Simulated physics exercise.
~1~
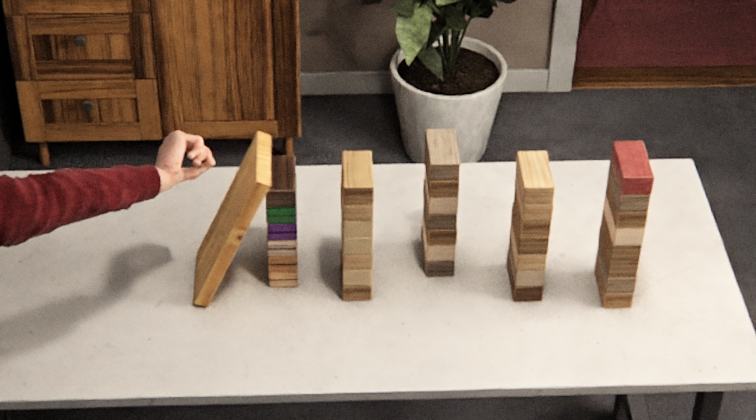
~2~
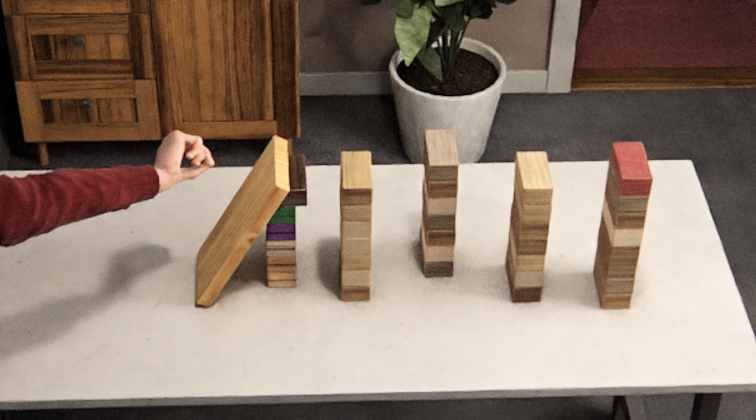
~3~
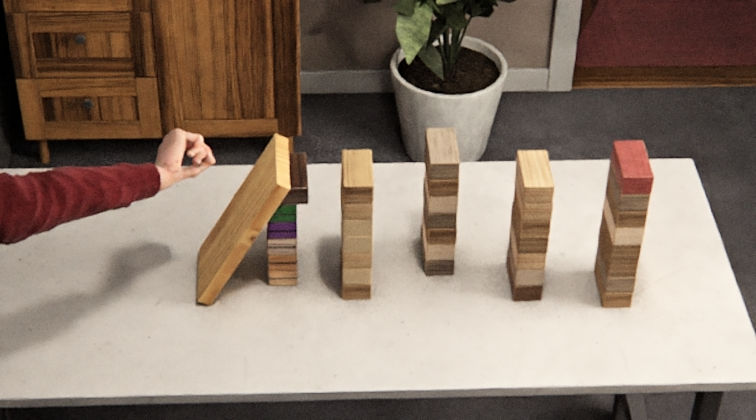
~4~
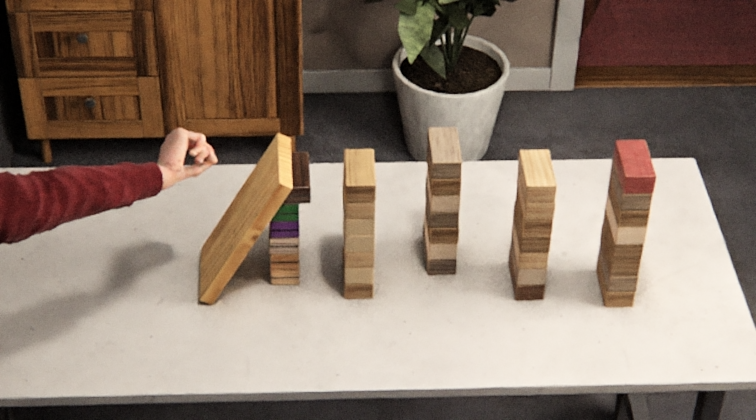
Wooden board tipping right from a finger's push, nudging the top of the nearest block pile and resting there, all piles standing.
